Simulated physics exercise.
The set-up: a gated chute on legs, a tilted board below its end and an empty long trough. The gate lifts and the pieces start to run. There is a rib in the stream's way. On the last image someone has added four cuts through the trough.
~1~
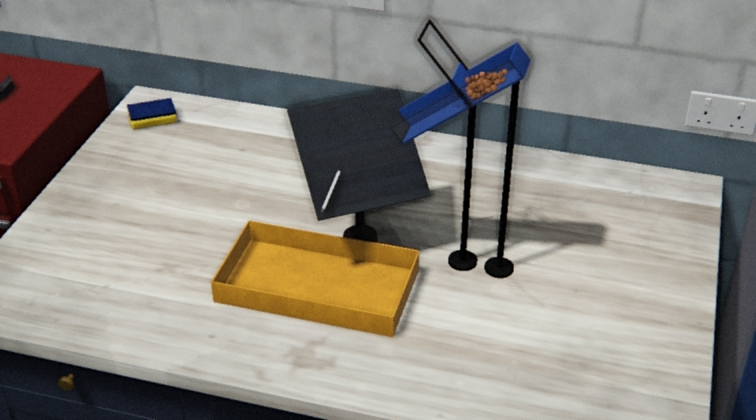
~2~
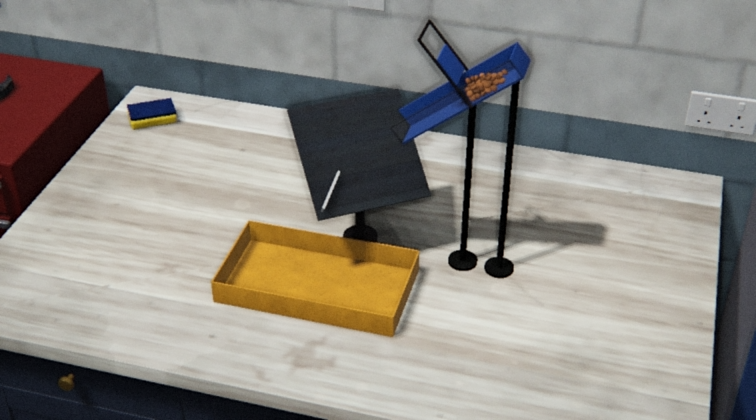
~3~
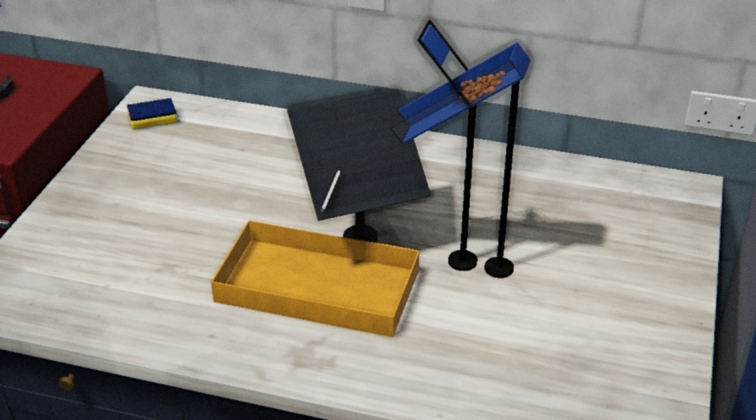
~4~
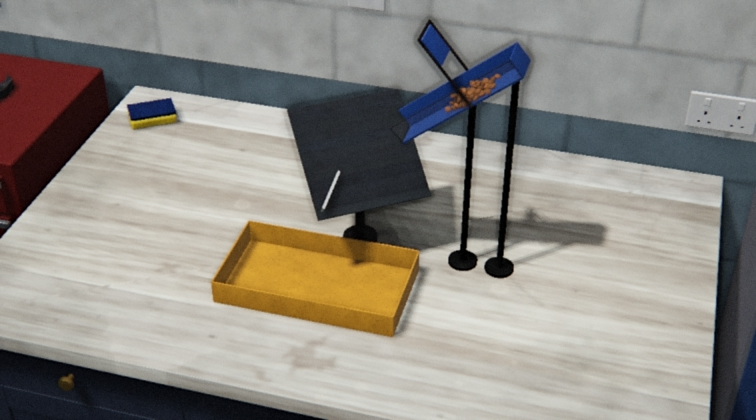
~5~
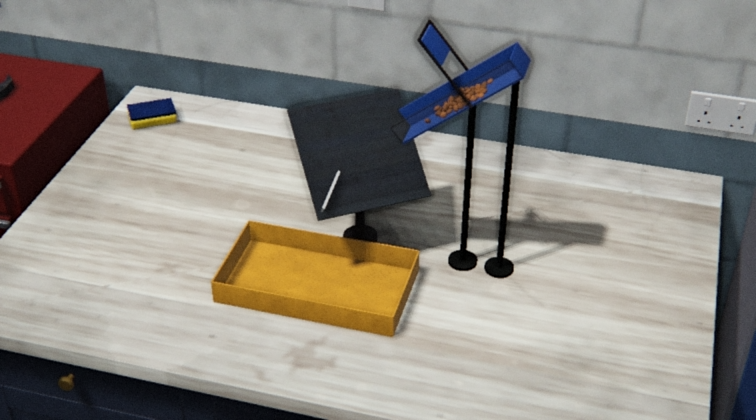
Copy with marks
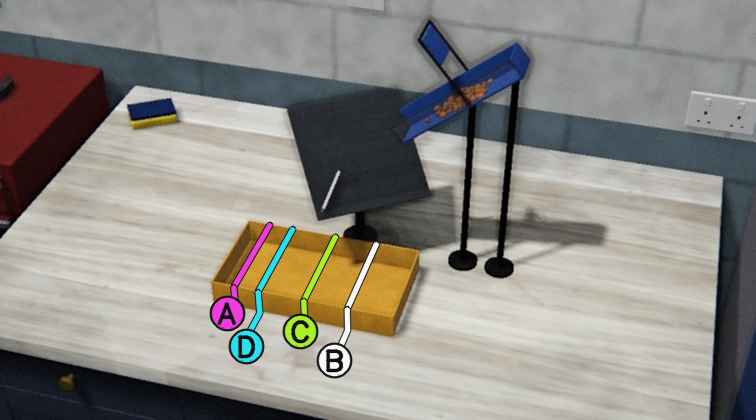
A blue chute on thin black legs holds a heap of small orange-brown pieces above a pale wooden worktop, seen from a raised, fixed viewpoint. To its left are a tilted dark board with a thin whitish rib, an empty yellow trough in front, a blue-and-yellow sponge and something red. The blue gate rises in its black frame, and the pieces slide a short way down leftward.
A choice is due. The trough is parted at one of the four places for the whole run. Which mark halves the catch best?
Best: B.
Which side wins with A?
More lands on the right.
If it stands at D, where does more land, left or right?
Right.
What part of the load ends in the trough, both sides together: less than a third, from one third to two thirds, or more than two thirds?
More than two thirds.
On the marked copy, line A crosses the front rim at (234, 286); line B crosses the front rim at (347, 308); line C crosses the front rim at (304, 300); line D crosses the front rim at (258, 291).
If A is chosen, of what is caught, none on the left of the divider, all on the right.
If B is chosen, of what is caught, about half on the left of the divider, about half on the right.
If C is chosen, of what is caught, a stray few on the left of the divider, nearly all on the right.
If D is chosen, of what is caught, none on the left of the divider, all on the right.
